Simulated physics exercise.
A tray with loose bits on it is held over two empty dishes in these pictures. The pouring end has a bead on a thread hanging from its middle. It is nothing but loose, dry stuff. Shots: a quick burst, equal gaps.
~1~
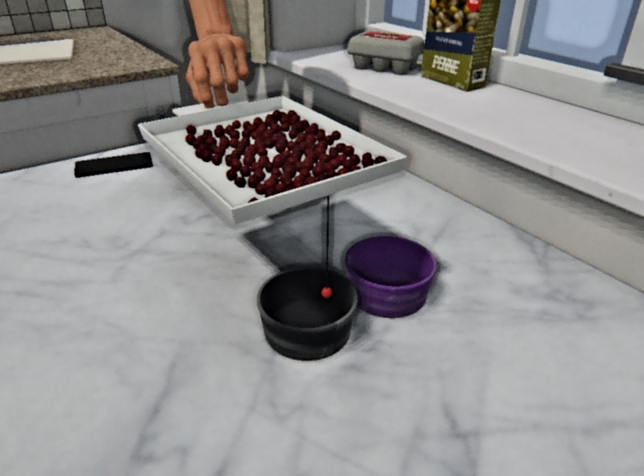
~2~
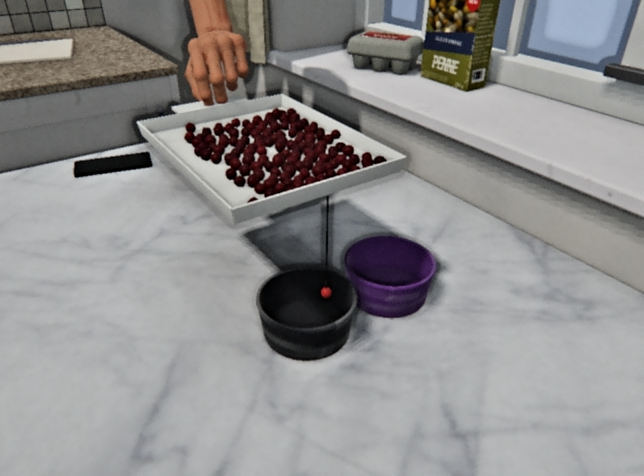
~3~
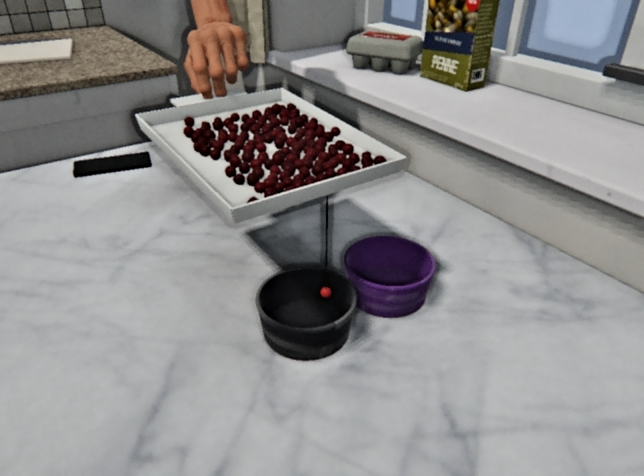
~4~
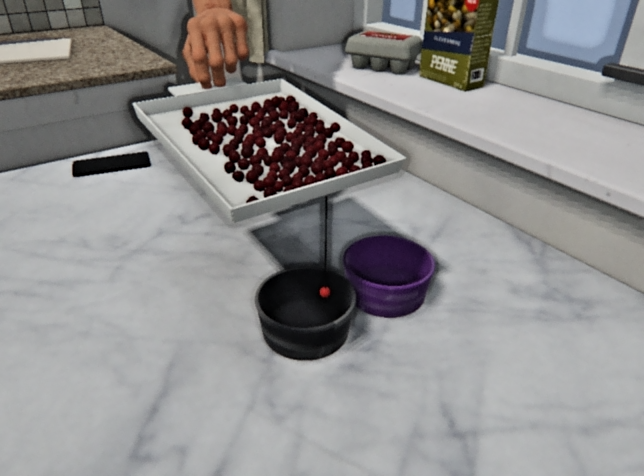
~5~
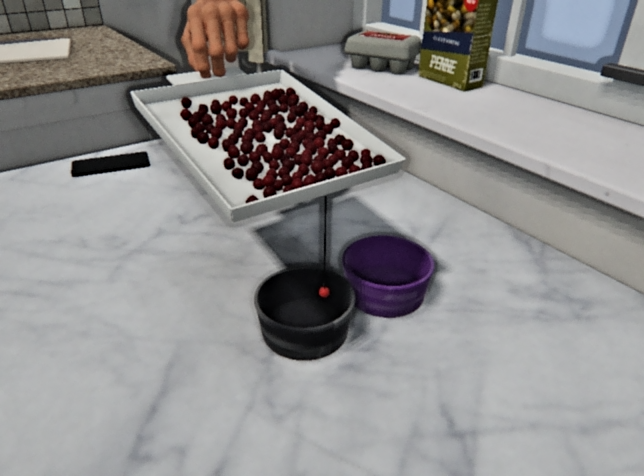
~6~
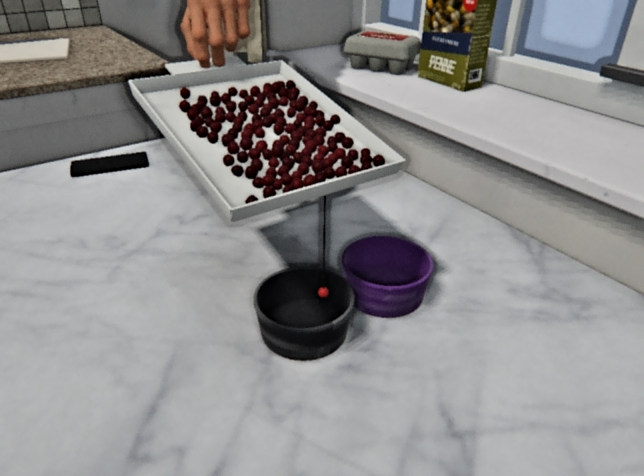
A hand held a white tray of dark red dried cherries above a black bowl and a purple bowl, then slowly raised the far end, tilting the tray a little toward the bowls.
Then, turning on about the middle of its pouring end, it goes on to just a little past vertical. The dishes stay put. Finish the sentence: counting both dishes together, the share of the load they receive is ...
The share is smaller than half.
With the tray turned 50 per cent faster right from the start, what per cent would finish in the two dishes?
Near 0 in a hundred.
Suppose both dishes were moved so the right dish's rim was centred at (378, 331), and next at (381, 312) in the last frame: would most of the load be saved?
For the earlier try a larger portion is kept, for the later one a larger portion.
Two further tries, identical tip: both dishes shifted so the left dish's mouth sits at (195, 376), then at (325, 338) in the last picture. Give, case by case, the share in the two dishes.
Some 10 percent in the first case, 80 percent in the second.
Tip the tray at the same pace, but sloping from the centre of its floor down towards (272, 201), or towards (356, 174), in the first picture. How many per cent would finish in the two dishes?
Close to 0 percent first and close to 30 percent second.
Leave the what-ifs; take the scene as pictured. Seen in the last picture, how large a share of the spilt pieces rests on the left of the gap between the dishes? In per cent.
It amounts to some 20 percent.
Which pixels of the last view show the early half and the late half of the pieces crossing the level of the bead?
For the early half I get (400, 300), and for the late half (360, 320).
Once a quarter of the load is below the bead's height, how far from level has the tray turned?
Near 110 degrees.
Shortly afterwards, tray tipped steeply; the whole lot on the tray.
Next, tray tipped right over; all but a few on the tray; only a few outside both.
Some moments later, tray tipped past a quarter turn; only a few in the right dish; all but a few outside both.
In the end, tray tipped past a quarter turn; none at all in the left dish; only a few in the right dish; all but a few outside both.
